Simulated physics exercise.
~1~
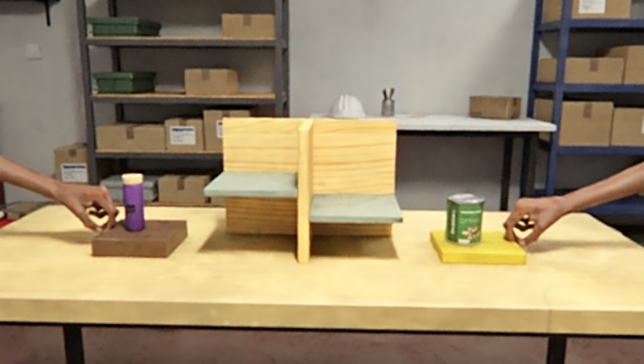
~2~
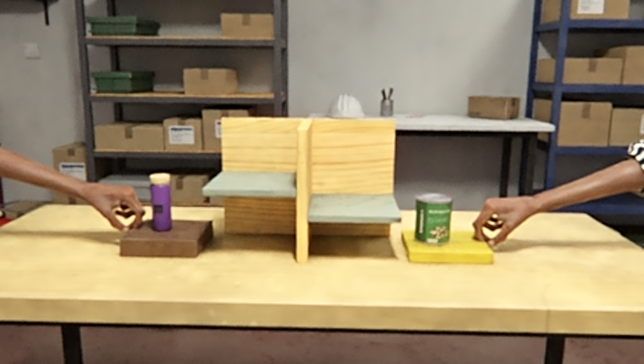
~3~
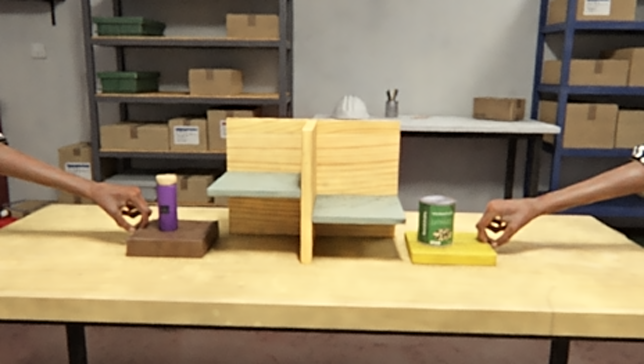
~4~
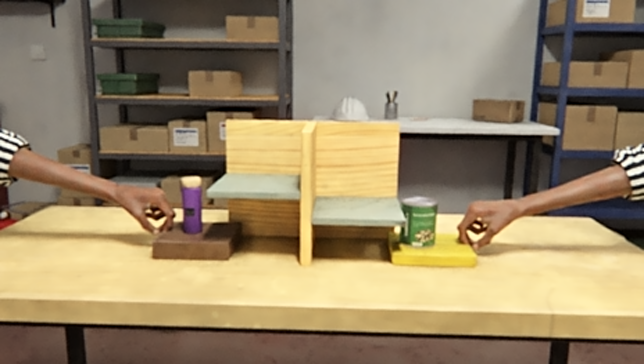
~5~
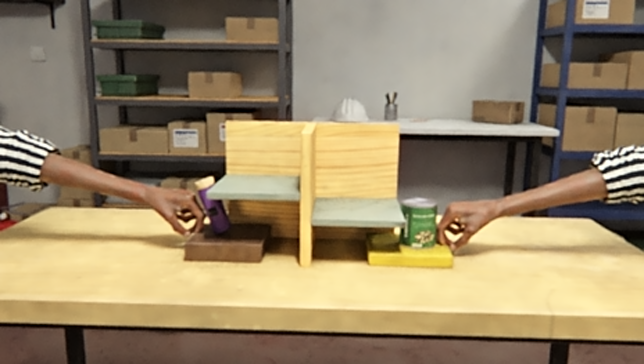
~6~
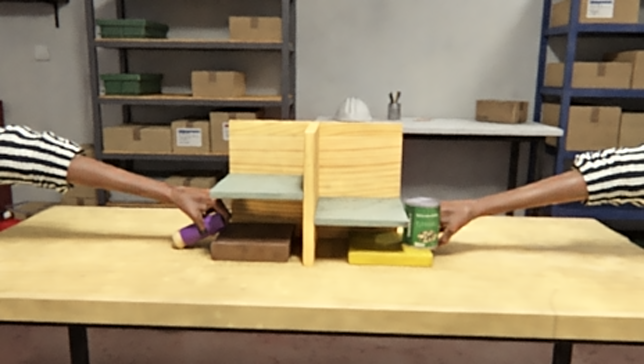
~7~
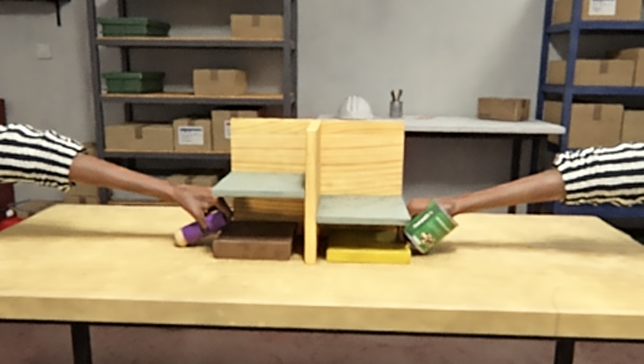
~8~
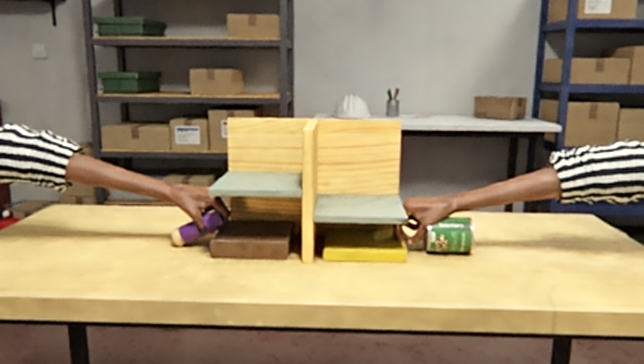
The clip shows two hands pushing a brown tray with a purple shaker and a yellow board with a green can beneath a wooden stand's shelves from opposite sides; the shaker tips off first, then the can, and both end up lying outside.
